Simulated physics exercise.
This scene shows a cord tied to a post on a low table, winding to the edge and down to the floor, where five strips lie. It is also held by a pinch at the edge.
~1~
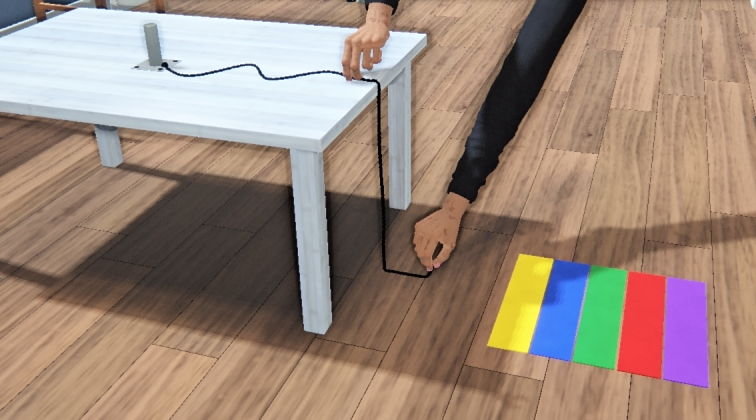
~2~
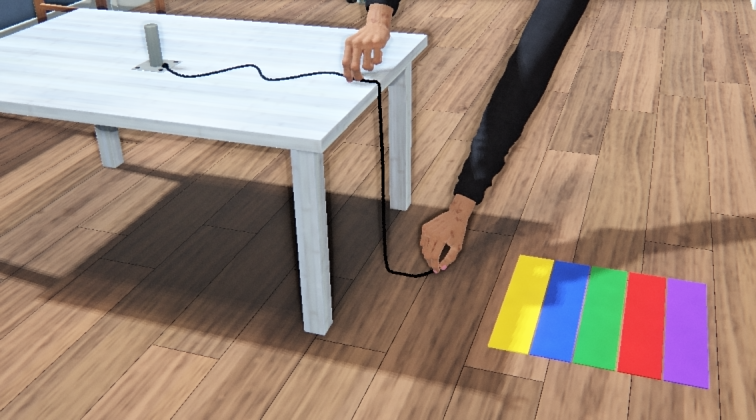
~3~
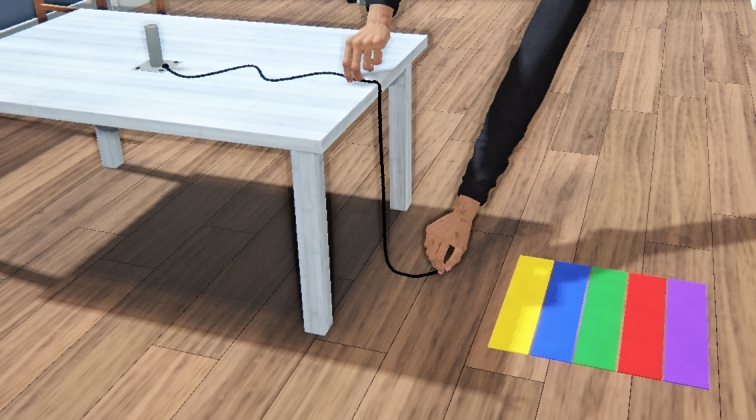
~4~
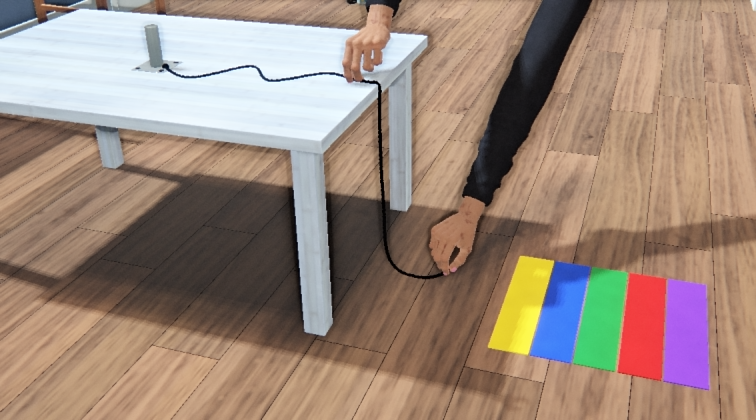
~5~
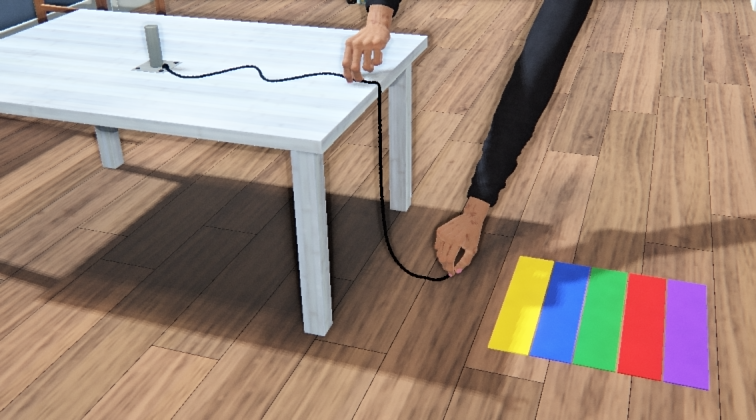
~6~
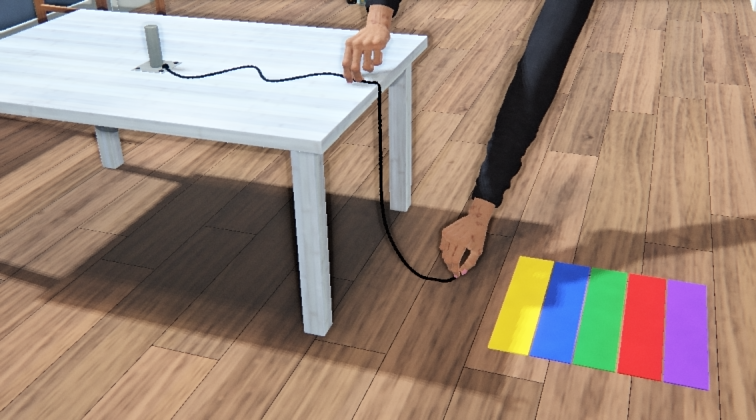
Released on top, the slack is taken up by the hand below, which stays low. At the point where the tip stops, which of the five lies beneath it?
The red strip lies beneath it.
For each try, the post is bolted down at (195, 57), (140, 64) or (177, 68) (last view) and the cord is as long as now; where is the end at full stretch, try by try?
Try 1 about (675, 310), try 2 about (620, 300), try 3 about (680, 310).
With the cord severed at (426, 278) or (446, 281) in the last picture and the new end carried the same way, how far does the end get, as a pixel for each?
Around (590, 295) for the first cut and around (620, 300) for the second.
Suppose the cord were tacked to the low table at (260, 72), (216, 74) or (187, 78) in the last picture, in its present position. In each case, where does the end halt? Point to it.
Near (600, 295), (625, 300) and (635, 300).
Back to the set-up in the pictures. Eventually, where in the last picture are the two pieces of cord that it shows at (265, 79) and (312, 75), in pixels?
Final spots: (313, 79), then (364, 83).
Soon after, end near (563, 290); over blue.
Then, end near (617, 299); over green.
At full stretch, end near (648, 304); over red. Over red.
